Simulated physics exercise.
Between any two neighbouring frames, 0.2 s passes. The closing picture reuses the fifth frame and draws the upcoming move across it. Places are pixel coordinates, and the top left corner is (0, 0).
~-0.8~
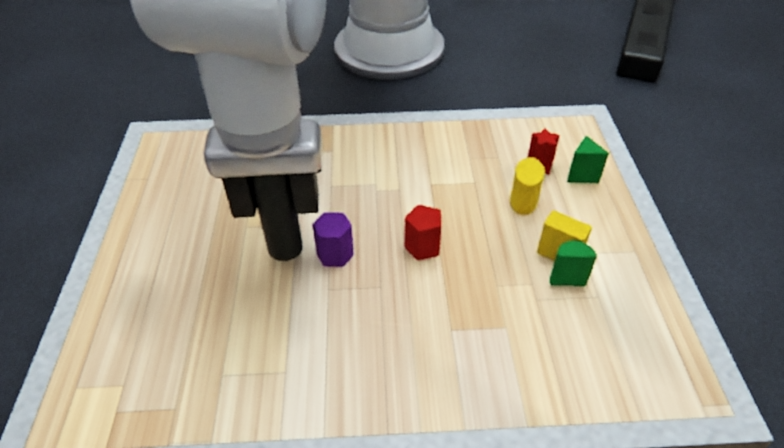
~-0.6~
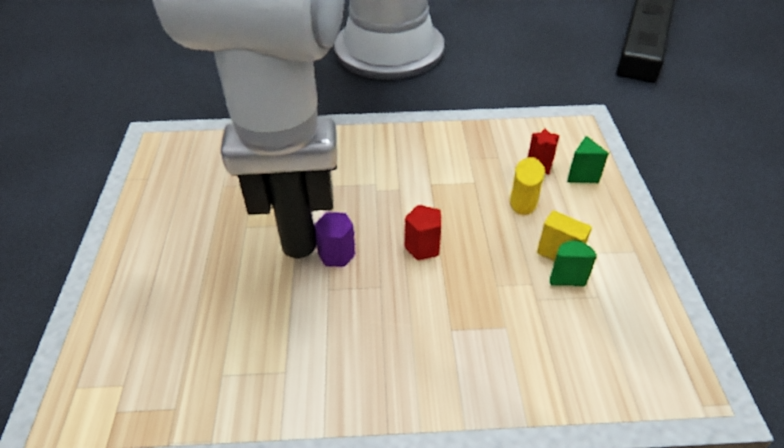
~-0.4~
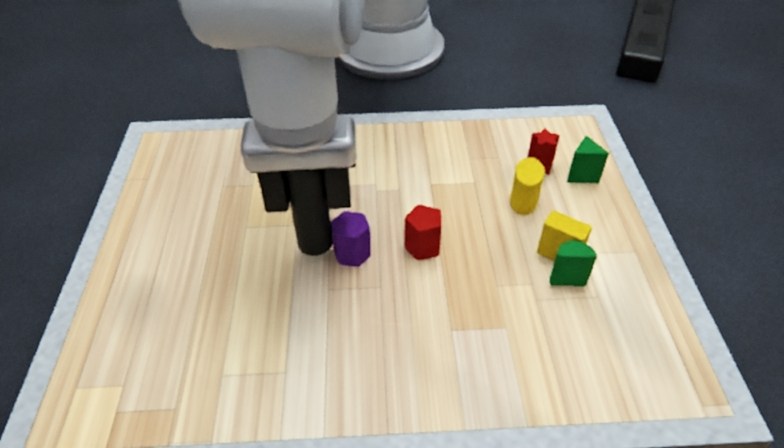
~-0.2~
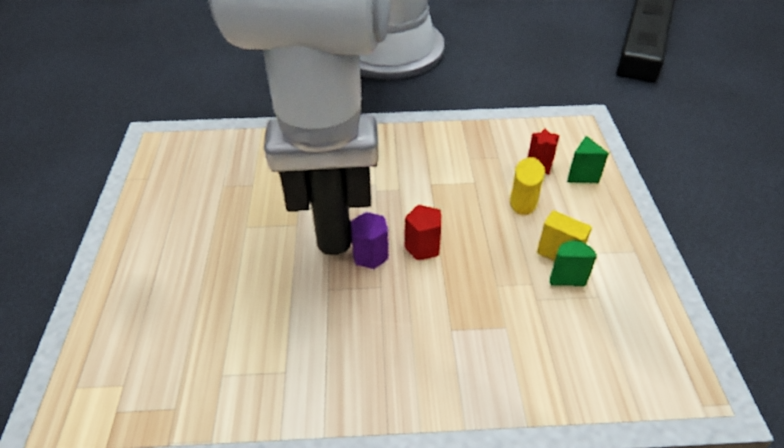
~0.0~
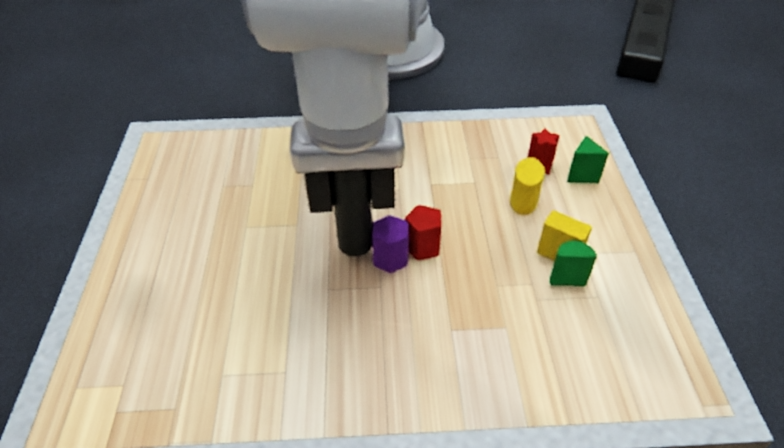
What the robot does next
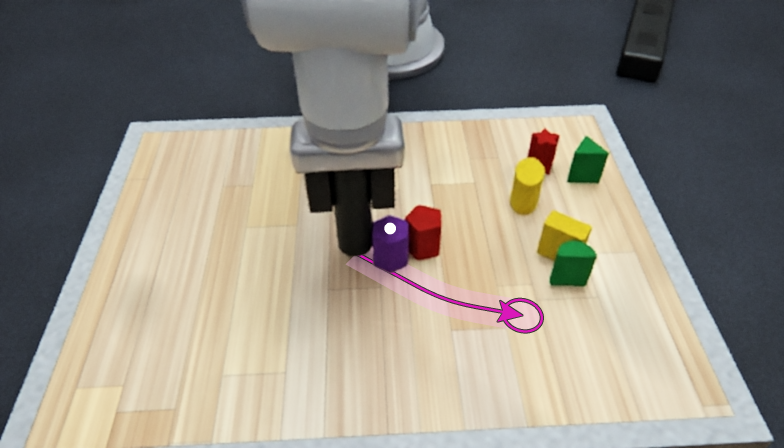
A robot arm pushes a purple block rightward across a wooden board to a red block.
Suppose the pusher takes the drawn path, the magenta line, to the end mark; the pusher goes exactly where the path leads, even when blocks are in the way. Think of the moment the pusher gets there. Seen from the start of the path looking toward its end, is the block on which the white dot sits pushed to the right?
No
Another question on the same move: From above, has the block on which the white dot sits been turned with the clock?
Final answer: No.
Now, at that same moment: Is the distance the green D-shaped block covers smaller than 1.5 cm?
Final answer: Yes.
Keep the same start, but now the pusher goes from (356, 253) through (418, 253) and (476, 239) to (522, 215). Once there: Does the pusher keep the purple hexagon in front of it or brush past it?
The purple hexagon is left behind or beside.
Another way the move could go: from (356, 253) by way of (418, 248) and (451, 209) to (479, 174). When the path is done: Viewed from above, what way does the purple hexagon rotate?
Short answer: Clockwise.
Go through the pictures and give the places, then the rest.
Pusher's lower end (286, 248); purple hexagon (332, 224); red five-sided block (425, 217); green D-shaped block (577, 249), in the first picture.
Pusher (299, 246); blocks still, in the second picture.
Pusher (315, 243); purple hexagon (350, 224), in the third picture.
Pusher (334, 242); purple hexagon (369, 225), in the fourth picture.
Pusher (356, 244); purple hexagon (390, 228); red five-sided block (425, 217); green D-shaped block (577, 249), in the fifth picture.
Drawn move, from (356, 253) through (405, 279) and (459, 303) to (523, 315); the dot is on the purple hexagon.
What follows on the original path. One third of the way, pusher (405, 270); purple hexagon (445, 249), turned 20° anticlockwise; red five-sided block (433, 216), turned 15° anticlockwise.
Two thirds of the way, pusher (462, 294); purple hexagon (488, 253), turned 105° anticlockwise; red five-sided block (433, 216), turned 15° anticlockwise.
At the end, pusher (525, 306); purple hexagon (499, 251), turned 140° anticlockwise; red five-sided block (433, 216), turned 15° anticlockwise; green D-shaped block still.
